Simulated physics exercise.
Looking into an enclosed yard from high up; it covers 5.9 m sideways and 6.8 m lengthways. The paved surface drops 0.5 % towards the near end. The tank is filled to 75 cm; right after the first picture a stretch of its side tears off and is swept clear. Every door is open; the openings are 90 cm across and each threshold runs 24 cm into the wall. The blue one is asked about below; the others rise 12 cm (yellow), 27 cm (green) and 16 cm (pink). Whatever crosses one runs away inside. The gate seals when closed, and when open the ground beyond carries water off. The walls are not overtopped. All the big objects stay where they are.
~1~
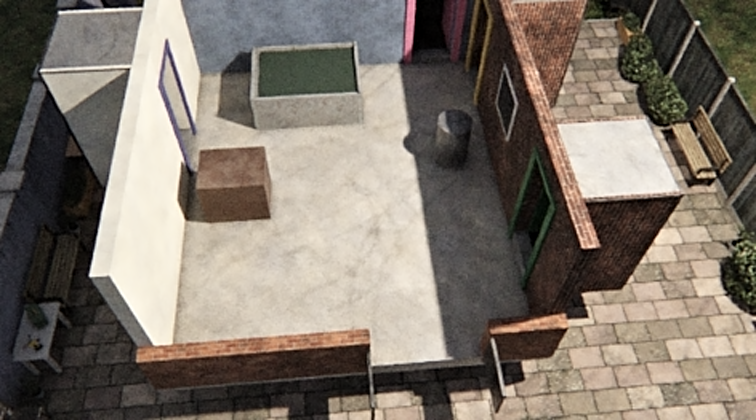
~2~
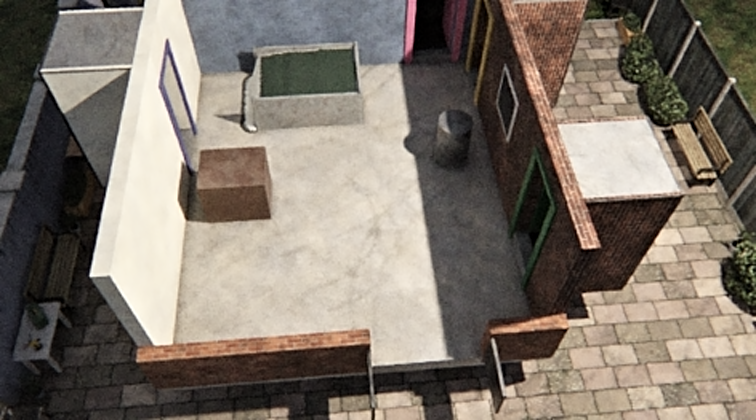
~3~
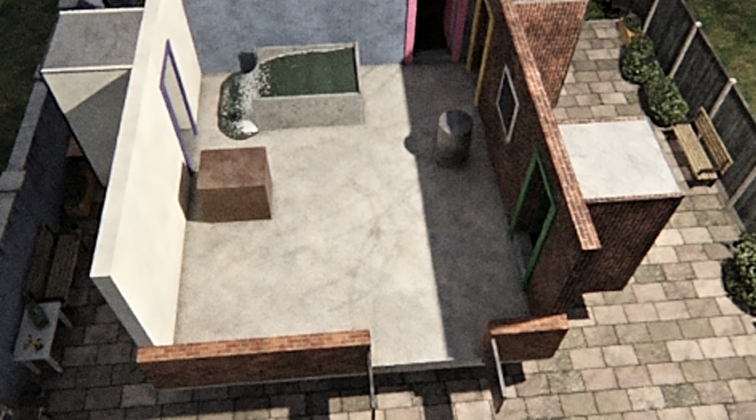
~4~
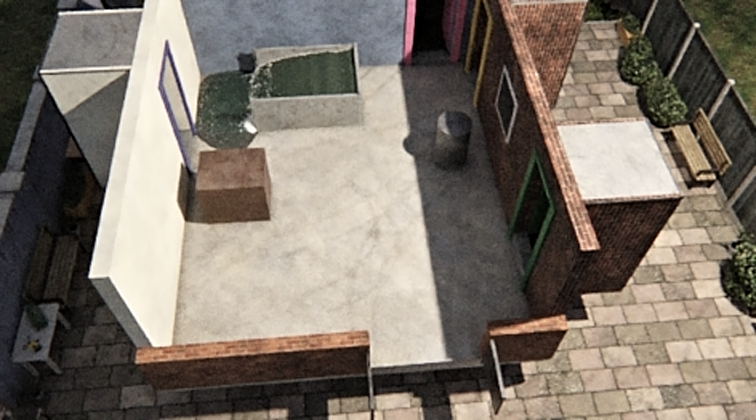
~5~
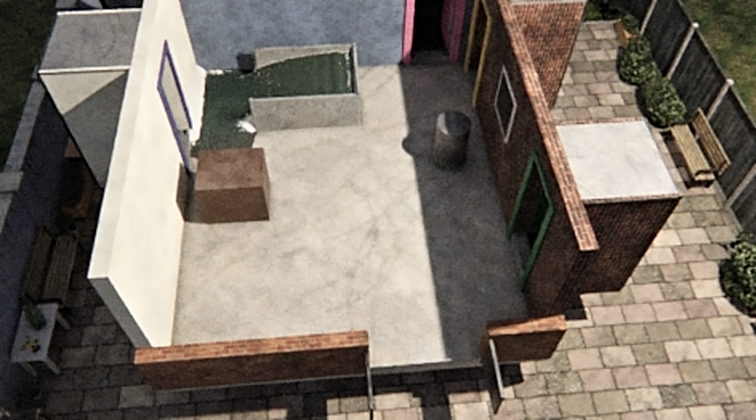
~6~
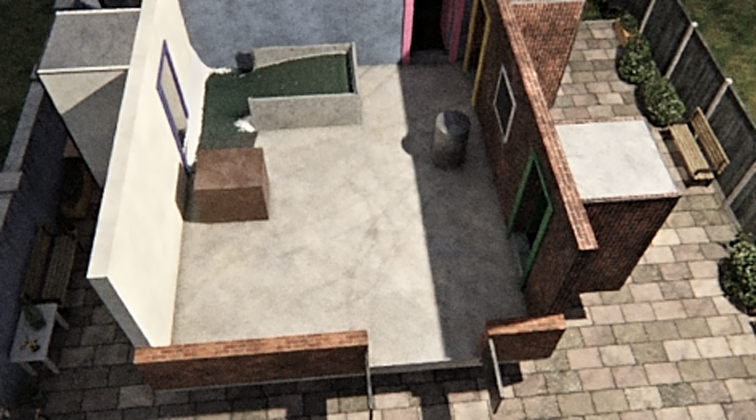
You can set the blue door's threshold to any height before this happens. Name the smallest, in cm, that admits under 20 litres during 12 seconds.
About 25 cm.
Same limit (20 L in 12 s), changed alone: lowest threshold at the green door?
About 7.0 cm at green.
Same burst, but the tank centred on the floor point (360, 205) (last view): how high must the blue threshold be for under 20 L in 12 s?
About 8.5 cm.
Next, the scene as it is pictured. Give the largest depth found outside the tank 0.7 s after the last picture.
Up to some 56 cm.
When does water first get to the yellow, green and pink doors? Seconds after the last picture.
Yellow 2.4 s, green 4.5 s, pink 1.8 s.
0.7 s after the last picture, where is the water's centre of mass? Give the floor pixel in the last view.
At about (260, 107).
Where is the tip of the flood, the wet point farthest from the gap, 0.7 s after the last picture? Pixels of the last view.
At about (180, 253).
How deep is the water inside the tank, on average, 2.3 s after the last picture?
Roughly 19 cm on average.
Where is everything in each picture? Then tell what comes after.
The first frame shows the tank at (306, 73) is whole and still, 75 cm deep; the blue door at (180, 117) is dry.
In the second frame, the gap is at (259, 92), the front 0.3 m out at (246, 127); the back of the tank holds 75 cm.
In the third frame, the front is at (221, 116), 0.8 m from the gap at (260, 95); 1.3 m2 of floor is wet, 75 cm left at the back.
In the fourth frame, water pours out at (259, 97) and has run 1.3 m, to (195, 125); about 10 cm deep outside, 73 cm at the back.
In the fifth frame, the gap is at (258, 97), the front 1.4 m out at (191, 153); the back of the tank holds 65 cm.
In the sixth frame, the gap is at (257, 97), the front 1.6 m out at (189, 169); the back of the tank holds 64 cm; water is at the blue door at (178, 117).
Then, 0.7 s after the last picture water covers 10 % of the floor, deepest (56 cm) near (198, 78); 29 cm at the blue door, 4 litres in over its 23 cm threshold.
Then, 2.3 s after the last picture water covers 40 % of the floor, deepest (34 cm) near (216, 179); 19 cm at the blue door, 23 litres in over its 23 cm threshold.
Then, 11.3 s after the last picture water covers 95 % of the floor, deepest (8 cm) near (340, 355); 6 cm at the blue door, 24 litres in over its 23 cm threshold.
At the blue door as built, the water peaked near 30 cm, 0.9 s after the last picture.
Run again over the same 12 s with other heights there, 29 litres in over 22.5 cm, 5 litres over 30.5 cm. The limit of 20 litres is kept from about 25 cm up.
